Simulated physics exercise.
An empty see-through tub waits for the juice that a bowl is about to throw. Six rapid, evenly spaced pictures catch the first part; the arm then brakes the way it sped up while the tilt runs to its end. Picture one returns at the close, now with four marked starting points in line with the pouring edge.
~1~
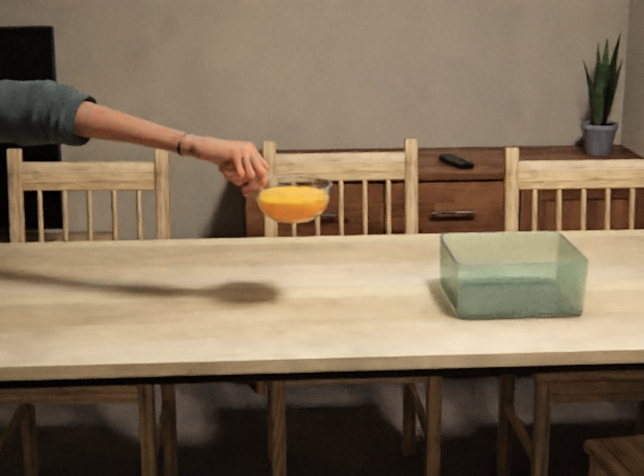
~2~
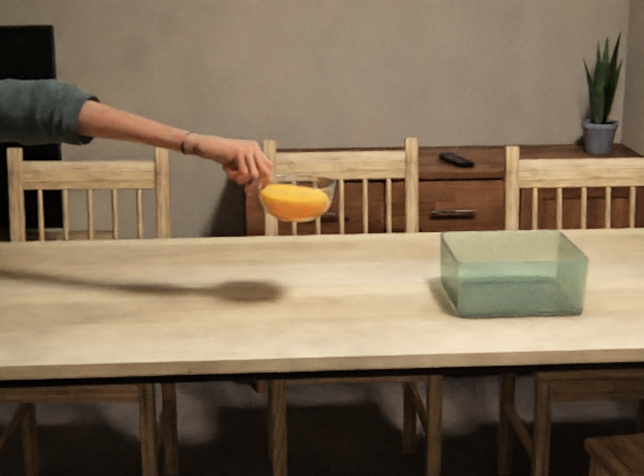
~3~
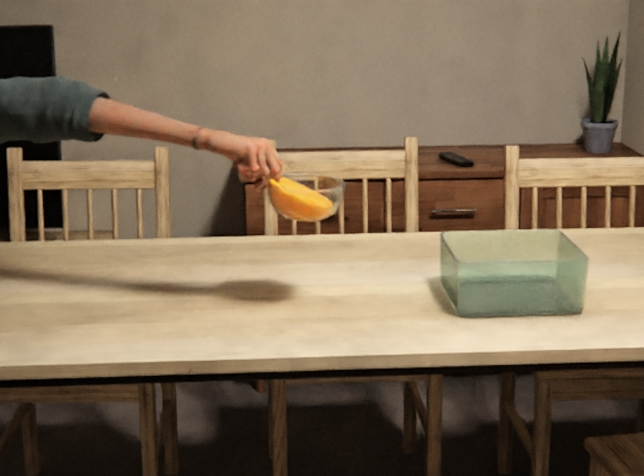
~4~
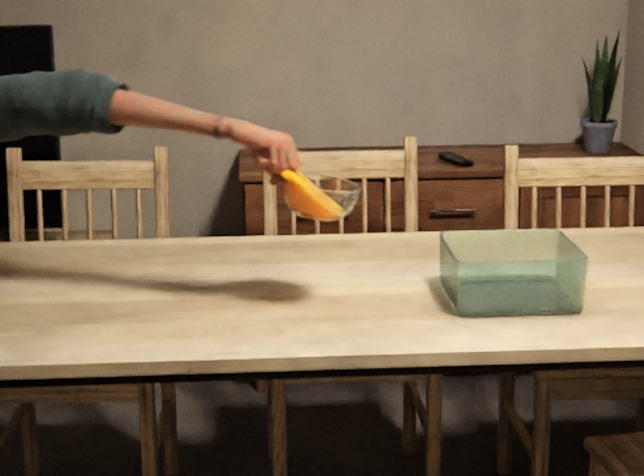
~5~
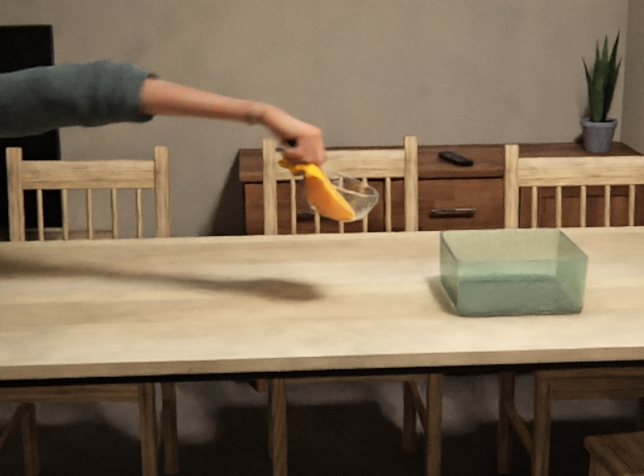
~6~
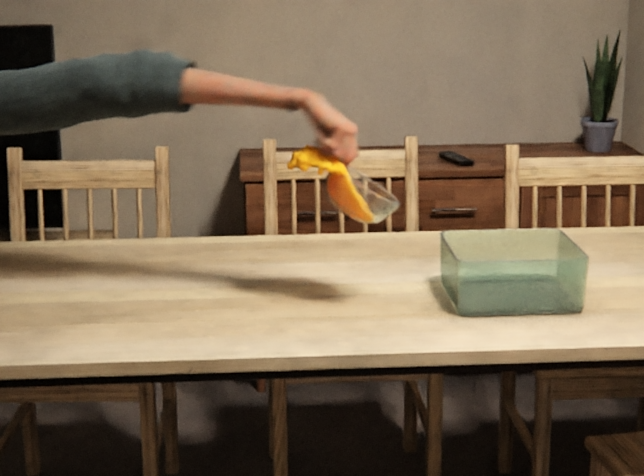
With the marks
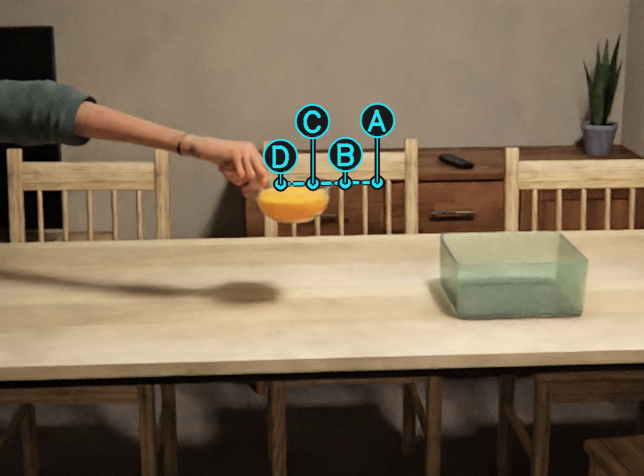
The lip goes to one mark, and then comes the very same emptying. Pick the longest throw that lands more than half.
Choose C.
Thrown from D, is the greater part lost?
Yes, that goes wrong.
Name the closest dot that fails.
Here it is dot D.
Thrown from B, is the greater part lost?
No, that is safe.
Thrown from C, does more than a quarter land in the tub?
Yes.
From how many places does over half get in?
Three of them.
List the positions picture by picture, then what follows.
Upright, lip at (330, 183); tub from (456, 318) to (583, 315); nothing has left yet.
Upright, lip at (334, 182); nothing has left yet.
Tipped about 3°, lip at (343, 183); juice is over the rim, down to (276, 180).
Tipped about 10°, lip at (359, 187); juice is over the rim, down to (301, 178).
Tipped about 20°, lip at (378, 193); juice is over the rim, down to (322, 173).
Tipped about 33°, lip at (398, 201); juice is over the rim, down to (319, 169).
On the marked copy, A at (377, 182); B at (345, 182); C at (312, 183); D at (280, 184).
With A, about 73 % lands in the tub, 13 % falls short and 14 % goes beside or beyond.
With B, about 75 % lands in the tub, 21 % falls short and 4 % goes beside or beyond.
With C, about 68 % lands in the tub, 29 % falls short.
With D, about 29 % lands in the tub, 62 % falls short and 10 % goes beside or beyond.
